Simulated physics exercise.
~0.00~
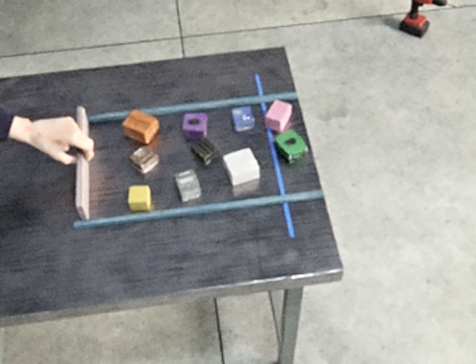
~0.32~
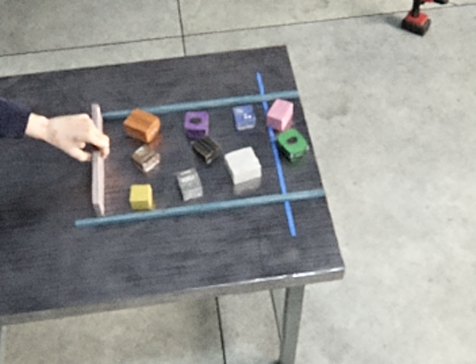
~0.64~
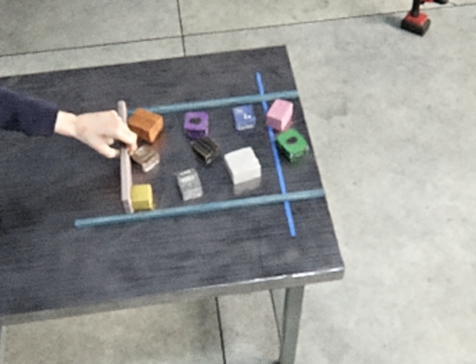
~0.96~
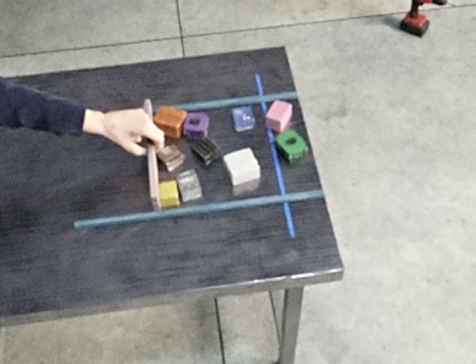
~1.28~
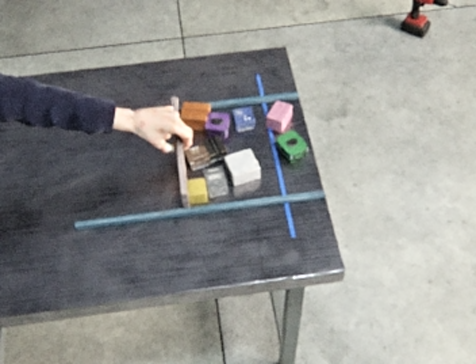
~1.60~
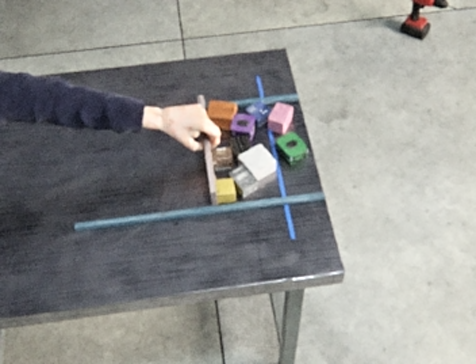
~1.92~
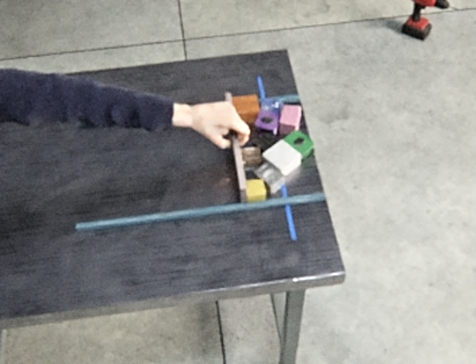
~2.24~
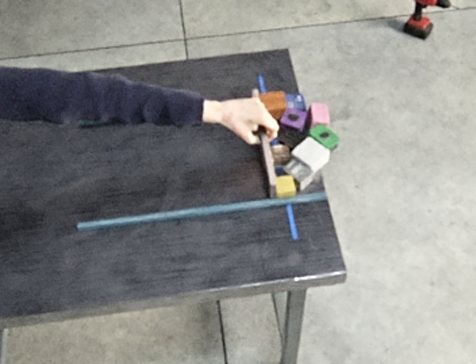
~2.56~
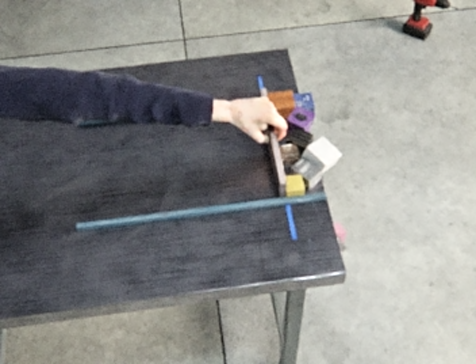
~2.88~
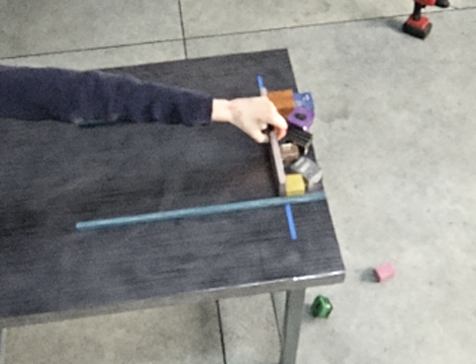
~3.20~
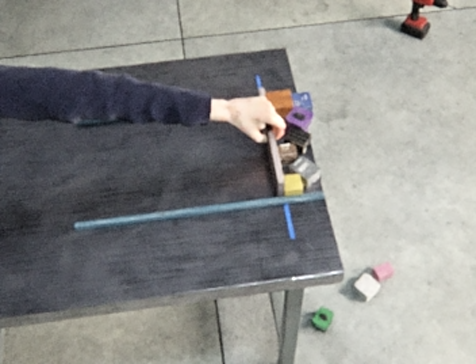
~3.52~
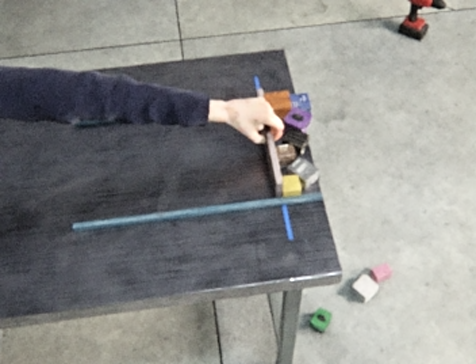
A hand slid an upright board rightward across a dark table, gathering colorful blocks and pushing them past the blue tape, until the pink, green and white ones dropped to the floor while the rest stayed bunched at the table's edge.
